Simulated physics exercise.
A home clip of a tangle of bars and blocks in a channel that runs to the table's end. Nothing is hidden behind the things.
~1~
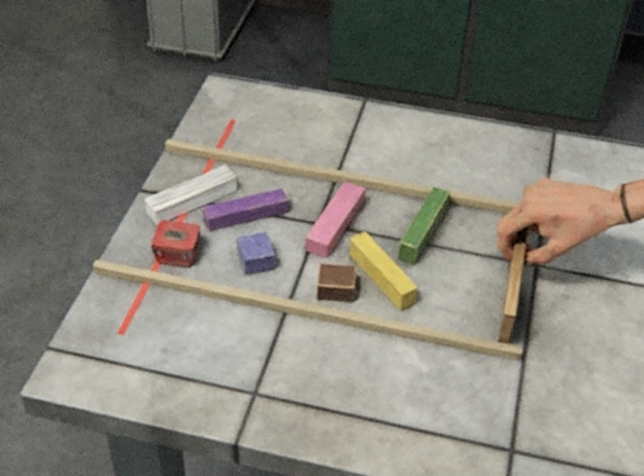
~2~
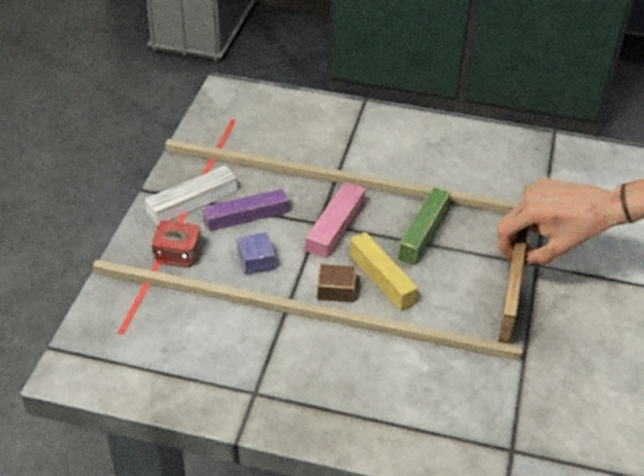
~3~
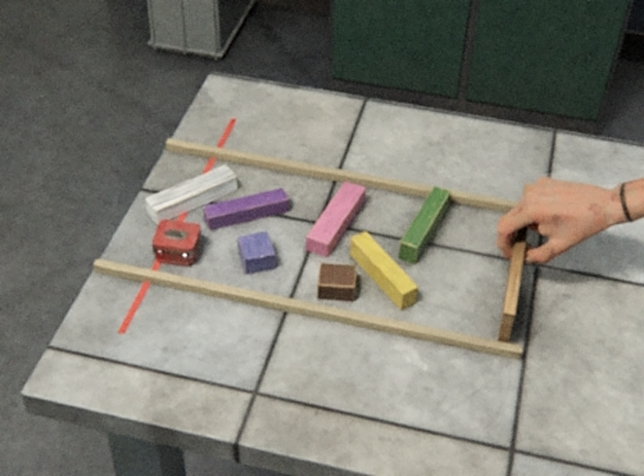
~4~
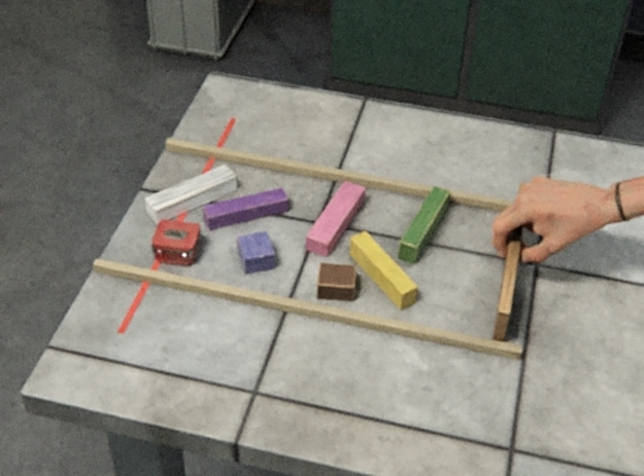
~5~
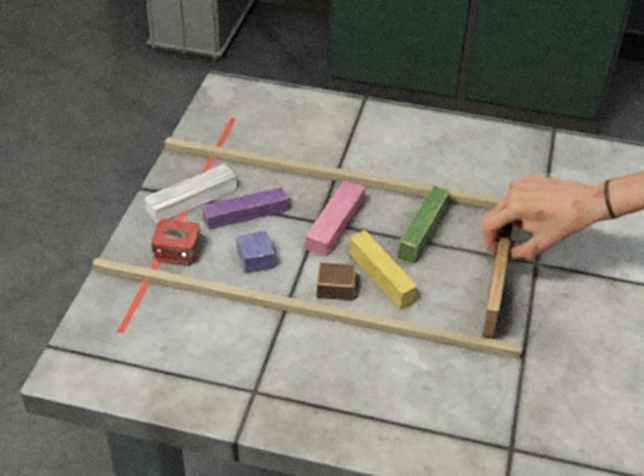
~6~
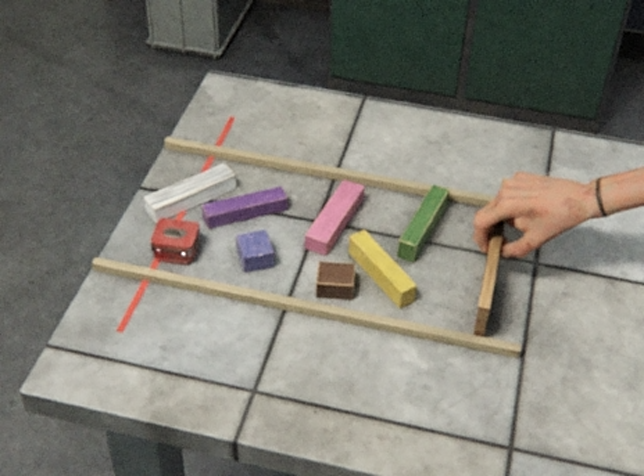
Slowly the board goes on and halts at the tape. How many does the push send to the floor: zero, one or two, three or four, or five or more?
The number that fall off is three or four.
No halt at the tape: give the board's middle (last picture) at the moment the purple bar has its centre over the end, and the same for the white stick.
About (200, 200), and (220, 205) for the other.
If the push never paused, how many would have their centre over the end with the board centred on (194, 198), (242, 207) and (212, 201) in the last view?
In that order 3, 0 and 1.
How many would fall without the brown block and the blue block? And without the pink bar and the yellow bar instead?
The counts: 2 and 1.
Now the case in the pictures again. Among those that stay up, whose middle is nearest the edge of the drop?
Foremost is the pink bar.
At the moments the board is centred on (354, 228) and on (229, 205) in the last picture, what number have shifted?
At the one place 4, at the other 8.
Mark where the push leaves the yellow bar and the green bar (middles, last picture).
The yellow bar stops around (152, 219); the green bar around (187, 179).
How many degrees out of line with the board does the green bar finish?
Roughly 0° out of line.
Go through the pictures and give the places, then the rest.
The first frame shows white stick (192, 195); red case (177, 244); purple bar (246, 209); board (517, 262); tape (183, 214).
The second frame shows red case (177, 244); board (517, 262).
The third frame shows purple bar (247, 209); green bar (425, 224).
The fourth frame shows white stick (192, 194); brown block (336, 282).
The fifth frame shows red case (177, 242); yellow bar (382, 269).
The sixth frame shows white stick (191, 193); red case (176, 242); purple bar (245, 207); board (494, 255); tape (183, 212).
Soon after, none off yet; white stick at rest near (191, 193); red case at rest near (176, 242); purple bar at rest near (245, 207).
Then, none off yet; white stick moving near (184, 189); red case at rest near (176, 242); purple bar moved a little near (212, 194).
At rest, the number that fall off is three or four; fallen, purple bar, red case and white stick.
